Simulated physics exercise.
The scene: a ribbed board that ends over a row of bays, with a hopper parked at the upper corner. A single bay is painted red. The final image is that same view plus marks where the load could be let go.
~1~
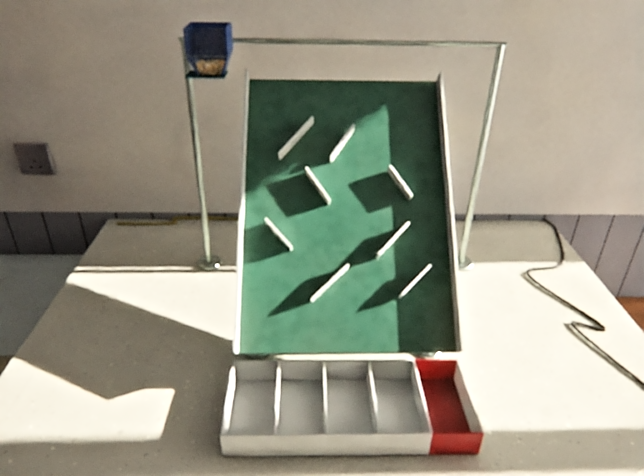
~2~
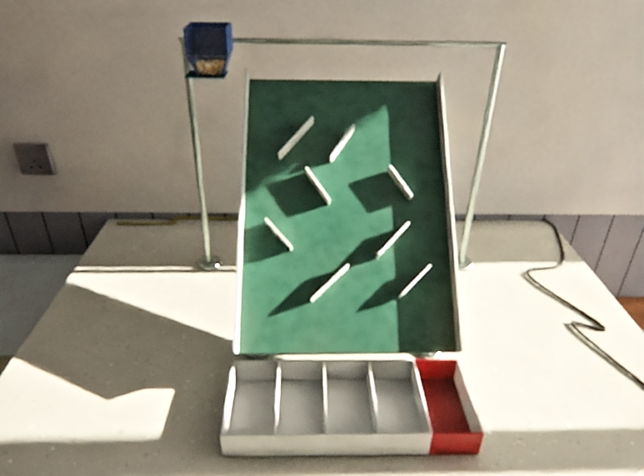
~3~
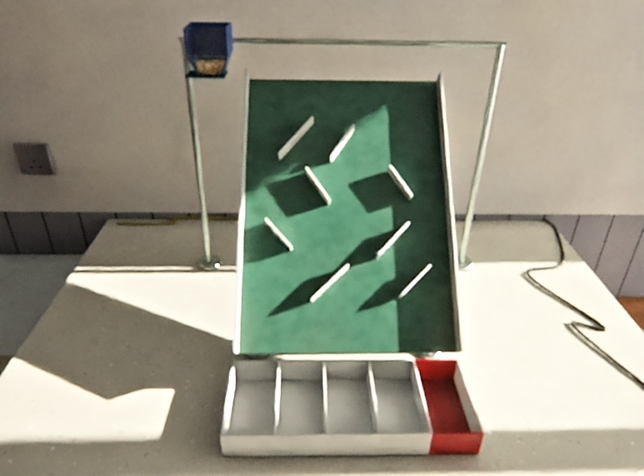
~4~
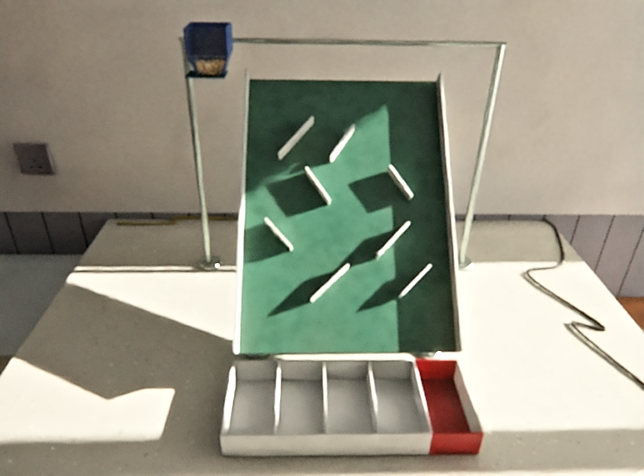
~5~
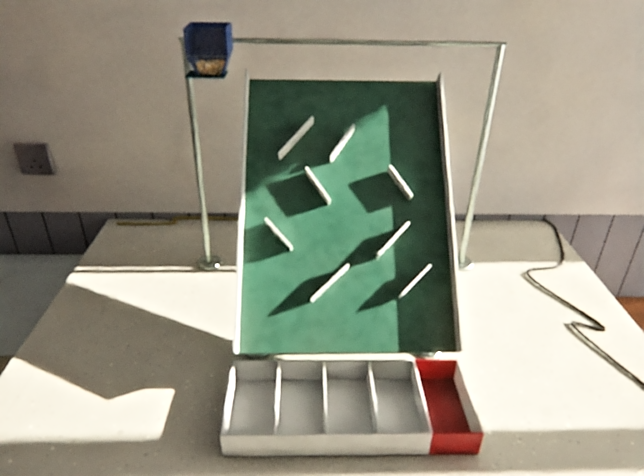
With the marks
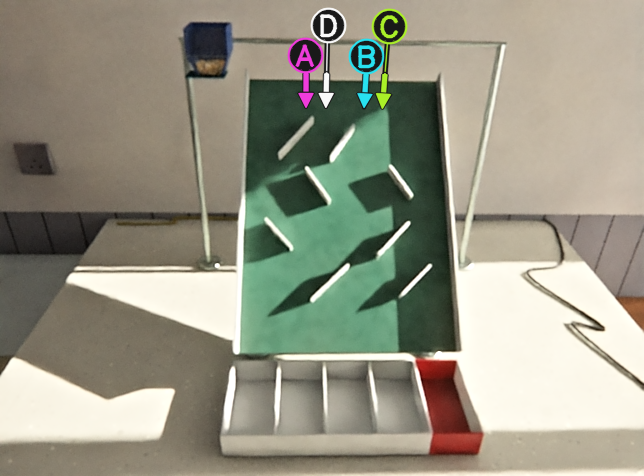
A green ribbed board stands above a row of bays, one red, and nothing moves.
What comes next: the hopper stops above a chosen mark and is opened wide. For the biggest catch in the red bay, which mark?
I would pick mark C.
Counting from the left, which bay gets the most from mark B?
The third.
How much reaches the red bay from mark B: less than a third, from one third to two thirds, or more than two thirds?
It is less than a third.
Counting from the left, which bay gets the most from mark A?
The first from the left.
On the marked copy, mark A meets the board at (306, 102); mark B meets the board at (364, 102); mark C meets the board at (382, 103); mark D meets the board at (326, 102).
With A, none in the red bay, most in other bays, a small part outside the box.
With B, a small part in the red bay, most in other bays, a small part outside the box.
With C, about half in the red bay, about a third in other bays, a small part outside the box.
With D, a stray few in the red bay, nearly all in other bays, a small part outside the box.
